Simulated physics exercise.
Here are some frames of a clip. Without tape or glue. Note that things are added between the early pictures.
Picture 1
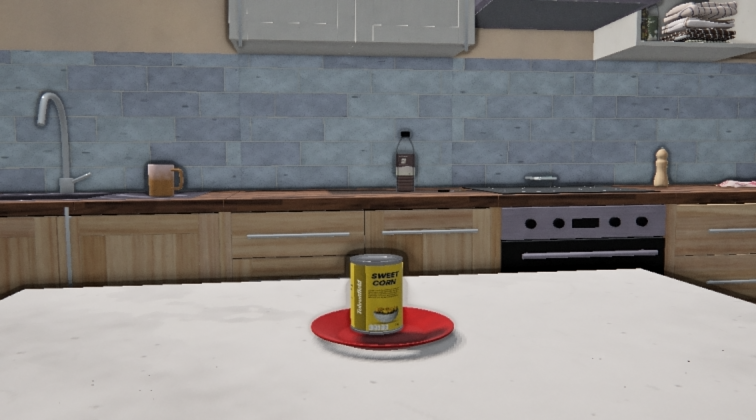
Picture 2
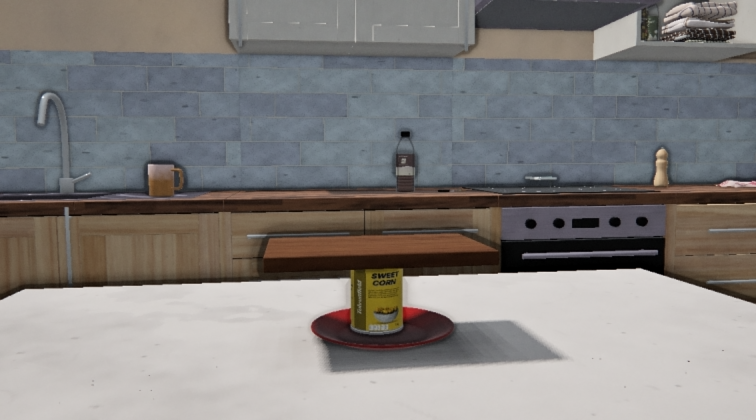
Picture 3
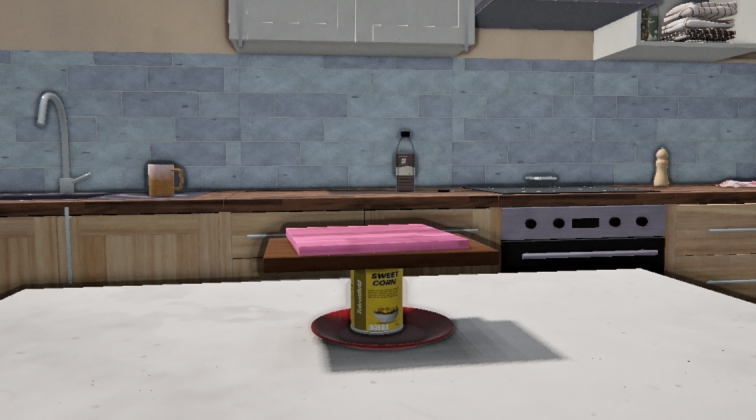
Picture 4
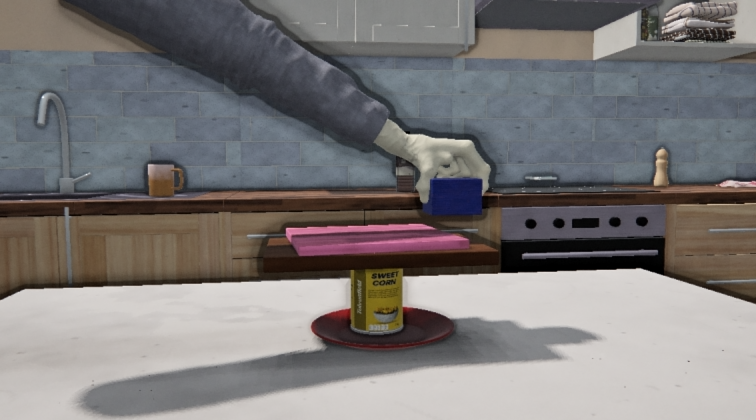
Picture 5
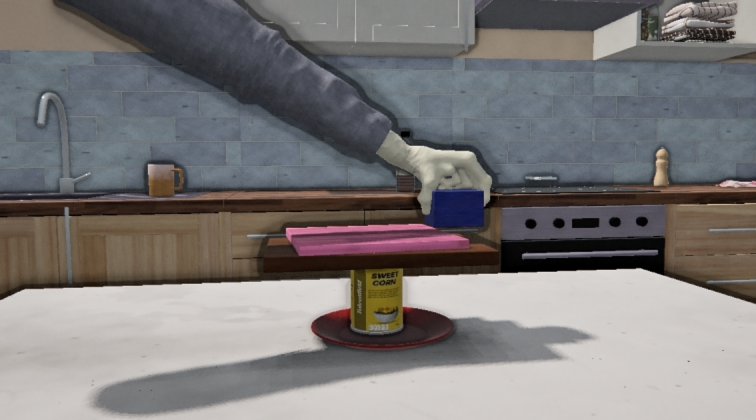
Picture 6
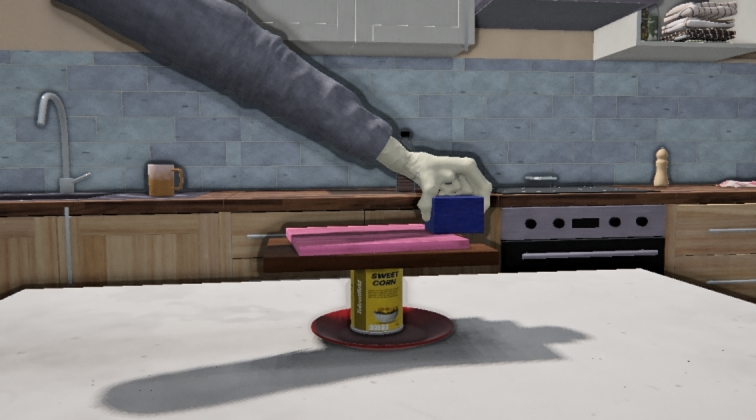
A can of sweet corn stood on a red plate, then a brown board and a pink slab appeared stacked on top, and a gloved-looking hand lowered a blue block onto the right side.
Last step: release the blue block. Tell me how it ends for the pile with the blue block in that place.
It is going to shed something.
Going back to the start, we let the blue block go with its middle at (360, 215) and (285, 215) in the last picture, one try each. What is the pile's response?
First try: It keeps its balance; second try: It gives way.
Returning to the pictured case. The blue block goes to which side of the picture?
Rightwards.
Then, 0.50 s past the last view, blue block now fallen.
Then, 0.60 s past the last view, things are still on the move.
Then, 1.00 s past the last view, nothing new.
Finally, fallen, blue block; the other 4 still in place. Final places as the last picture's camera would see them, blue block near (546, 316). The pile gives way.
